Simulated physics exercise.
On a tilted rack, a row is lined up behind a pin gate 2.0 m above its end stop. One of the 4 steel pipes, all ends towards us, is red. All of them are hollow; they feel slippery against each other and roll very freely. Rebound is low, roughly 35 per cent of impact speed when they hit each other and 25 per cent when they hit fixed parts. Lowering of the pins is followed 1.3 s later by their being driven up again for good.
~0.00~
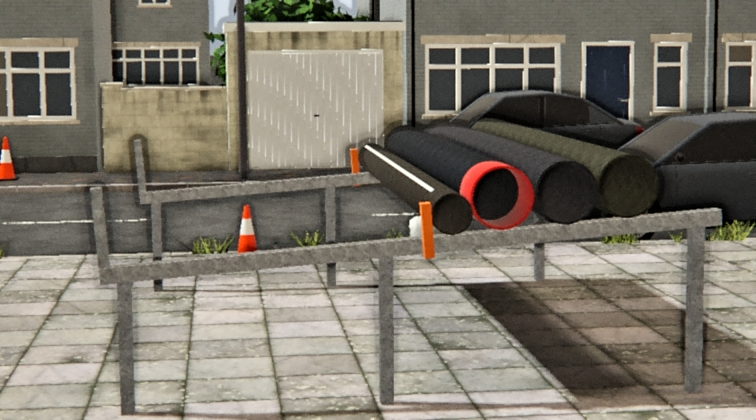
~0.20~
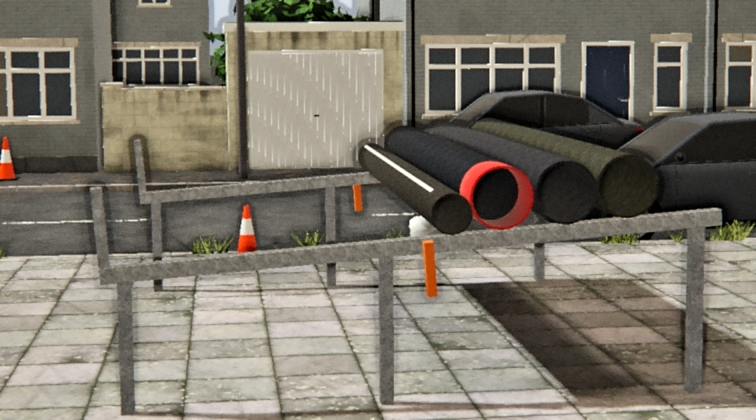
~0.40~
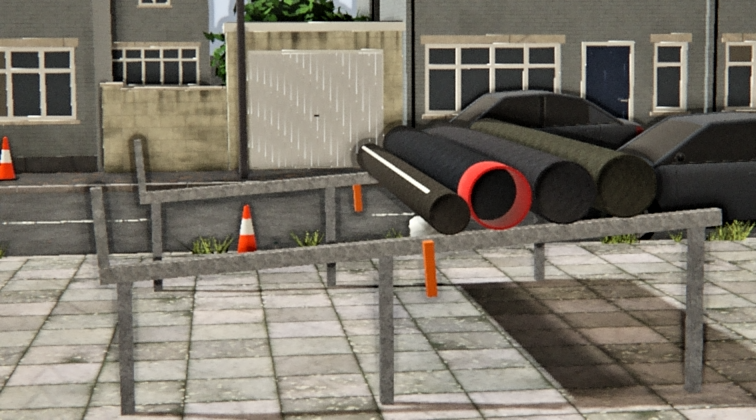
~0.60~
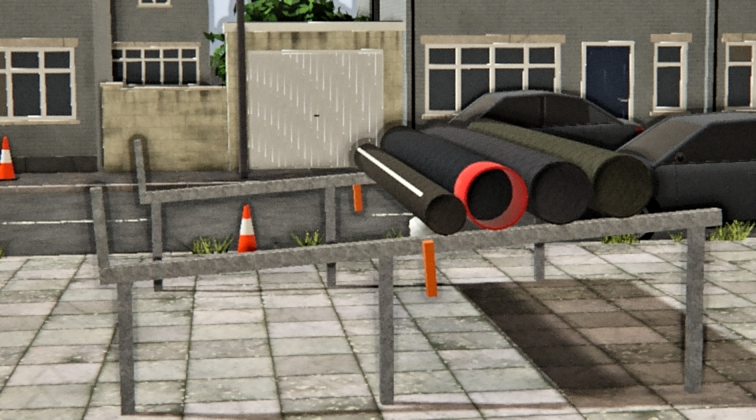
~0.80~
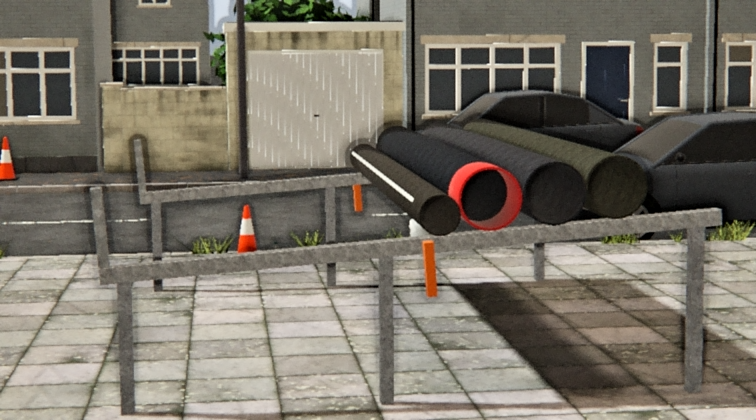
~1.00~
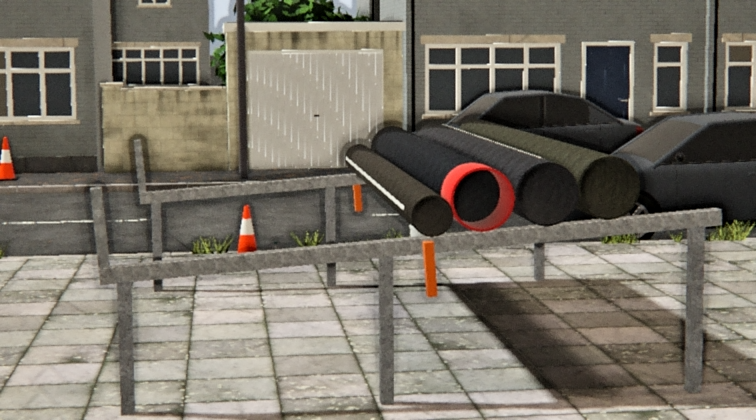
Four dark pipes roll slightly left down a sloping rack after the orange pins drop.
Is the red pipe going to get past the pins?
No.
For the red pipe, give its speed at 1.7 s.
Speed: Around 1.5 m/s.
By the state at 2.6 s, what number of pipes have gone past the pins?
By that time, 1.
Then, 1.7 s in, red is in the air, 30 cm above the pins, rolling right; 1 of 4 has passed.
Then, 2.6 s in, red is on the rails, 40 cm above the pins; 1 of 4 has passed.
In the end (3.6 s), red is on the rails, 25 cm above the pins; 1 of 4 has passed.
